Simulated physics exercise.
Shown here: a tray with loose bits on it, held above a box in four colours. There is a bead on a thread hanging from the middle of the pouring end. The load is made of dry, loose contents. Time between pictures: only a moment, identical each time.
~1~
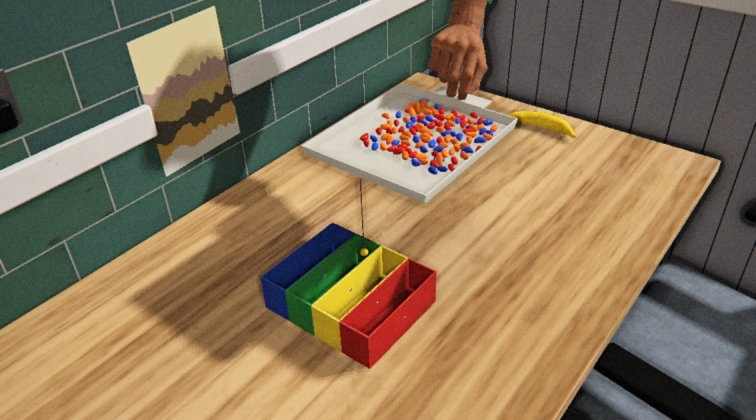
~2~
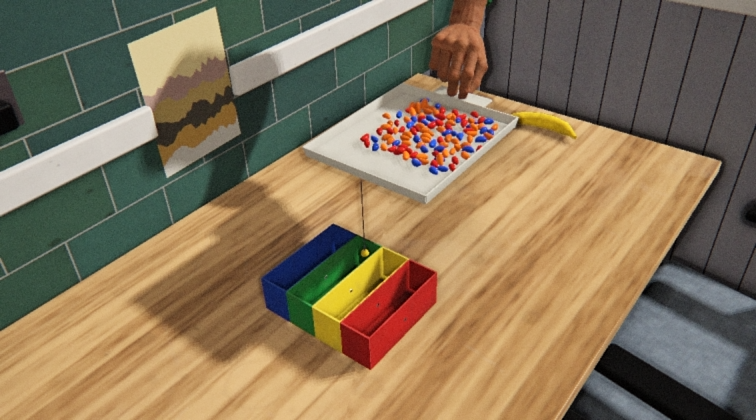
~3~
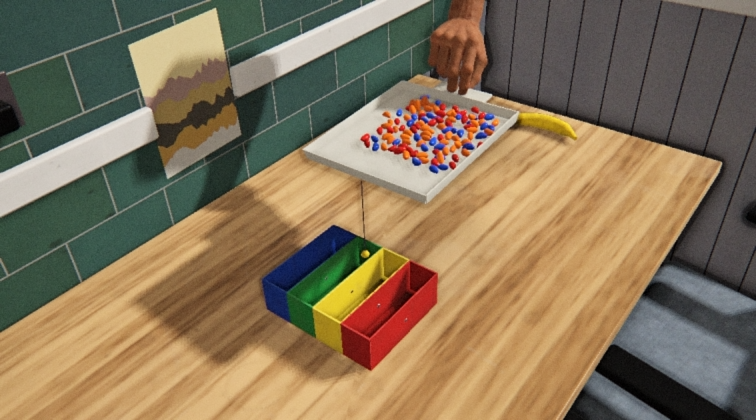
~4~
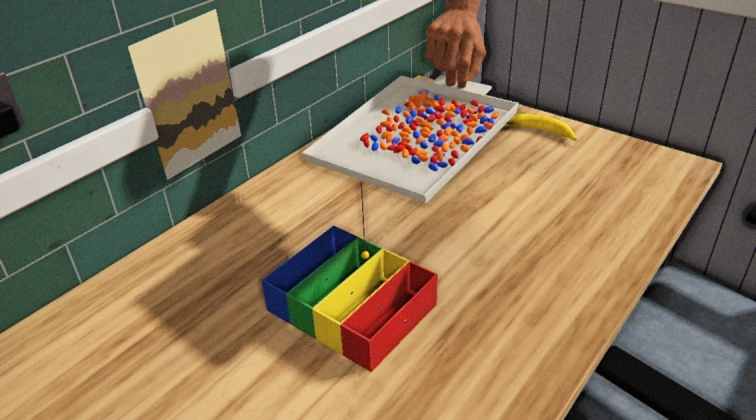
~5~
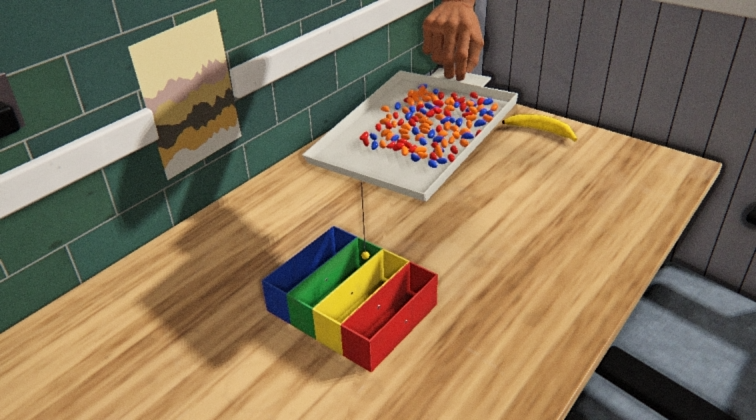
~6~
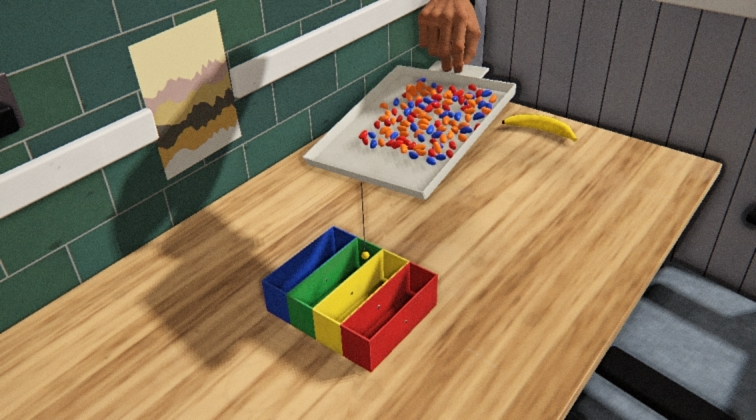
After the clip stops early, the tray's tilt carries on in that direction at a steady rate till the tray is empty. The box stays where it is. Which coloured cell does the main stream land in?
The main stream lands in the blue cell.
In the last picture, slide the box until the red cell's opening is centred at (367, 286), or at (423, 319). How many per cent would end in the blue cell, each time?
I'd expect some 40 percent, and then some 10 percent.
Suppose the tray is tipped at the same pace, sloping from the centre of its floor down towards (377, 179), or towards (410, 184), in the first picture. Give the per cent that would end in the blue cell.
10 and 0 per cent, in that order.
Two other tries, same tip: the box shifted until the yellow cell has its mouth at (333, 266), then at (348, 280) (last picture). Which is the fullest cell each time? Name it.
So it's the green one for the first shift and the cell in blue for the second.
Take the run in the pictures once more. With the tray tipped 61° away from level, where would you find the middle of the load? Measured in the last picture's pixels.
I'd mark it close to (342, 148).
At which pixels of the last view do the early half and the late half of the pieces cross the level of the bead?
The first part passes (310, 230); everything after passes (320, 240).
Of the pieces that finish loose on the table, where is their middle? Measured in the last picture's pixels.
Estimate: Around (281, 261).
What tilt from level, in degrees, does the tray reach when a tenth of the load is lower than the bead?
It is at around 75 degrees by then.
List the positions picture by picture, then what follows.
The first frame shows corners of the pouring end at (305, 145) and (425, 193), level; middle of the load at (429, 134), jelly beans; bead on its thread at (364, 252); blue cell at (275, 296); green cell at (300, 310); yellow cell at (327, 326); red cell at (355, 342).
The second frame shows corners of the pouring end at (306, 147) and (426, 194), level; middle of the load at (429, 134).
The third frame shows corners of the pouring end at (306, 149) and (426, 194), tipped barely, lowest at the left corner; middle of the load at (430, 131).
The fourth frame shows corners of the pouring end at (305, 152) and (425, 193), tipped a little, lowest at the left corner; middle of the load at (429, 128).
The fifth frame shows corners of the pouring end at (305, 154) and (424, 192), tipped a little, lowest at the left corner; middle of the load at (428, 123).
The sixth frame shows corners of the pouring end at (305, 156) and (423, 190), tipped a little, lowest at the left corner; middle of the load at (427, 118); blue cell at (276, 299); green cell at (301, 314); yellow cell at (328, 329); red cell at (356, 345).
Soon after the last picture, tray tipped steeply; nearly all on the tray; a stray few in the blue cell; a small part falling or outside the box.
A little later, tray tipped past a quarter turn; about half on the tray; a small part in the blue cell; a stray few in the green cell; a stray few in the yellow cell; about a quarter falling or outside the box.
Later still, tray tipped past a quarter turn; about half in the blue cell; a small part in the green cell; a stray few in the yellow cell; about a third falling or outside the box.
At rest, tray tipped past a quarter turn; about half in the blue cell; a small part in the green cell; a stray few in the yellow cell; none in the red cell; about a third outside the box.
